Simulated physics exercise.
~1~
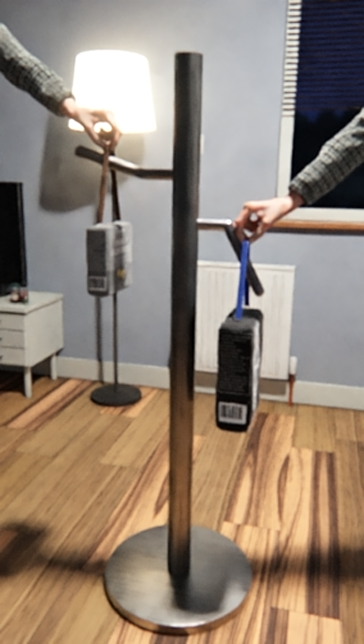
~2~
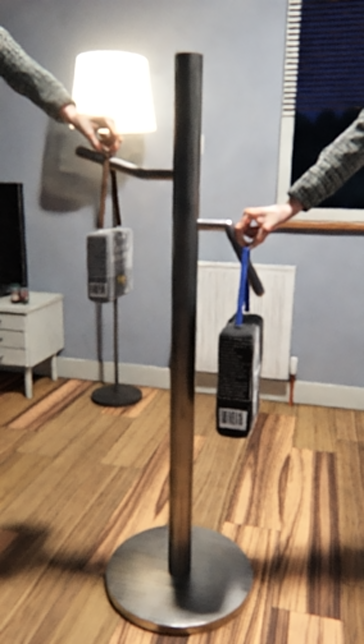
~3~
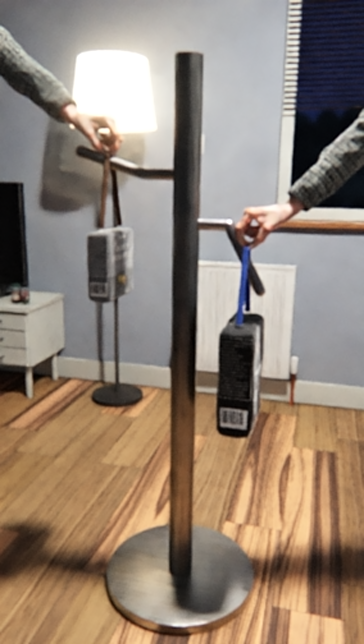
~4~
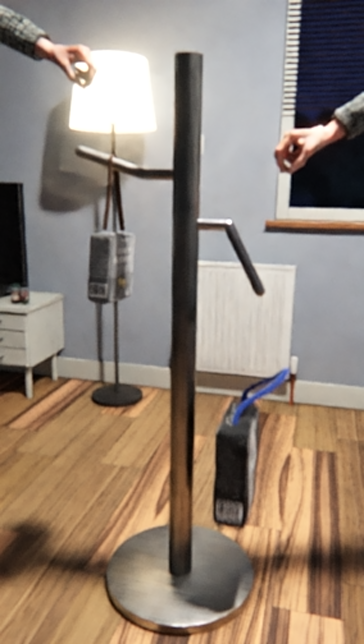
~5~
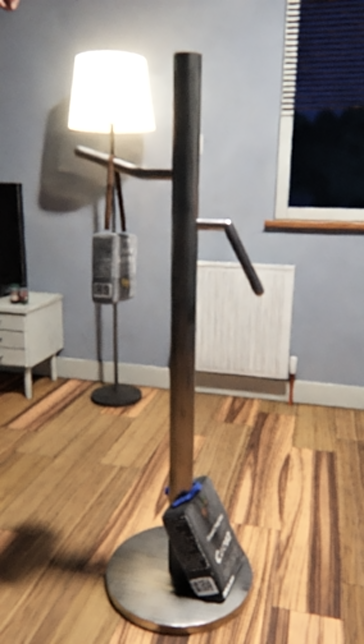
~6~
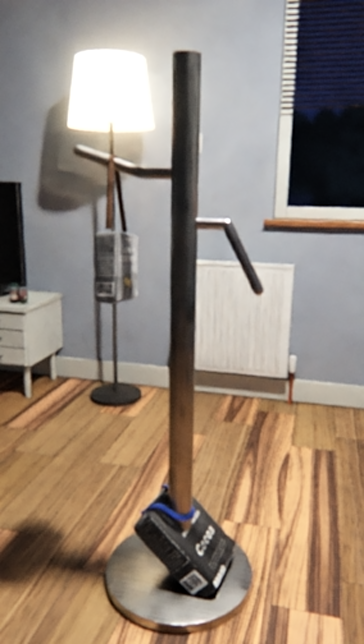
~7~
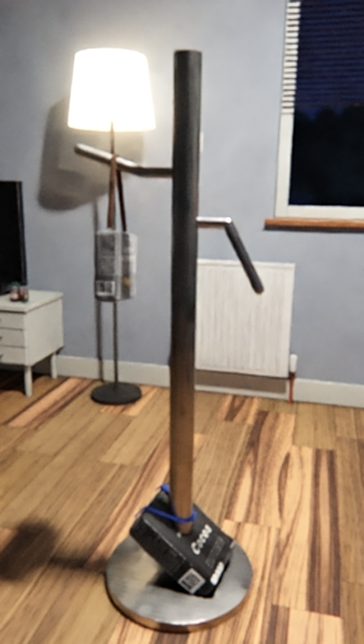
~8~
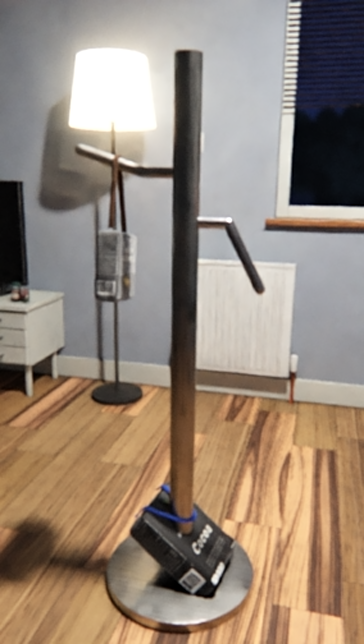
In a room with a wooden floor, two hands held a grey pouch and a black sack by their loops at a metal stand's pegs, then let go; the pouch stayed hanging, while the sack dropped and ended up leaning on the base.
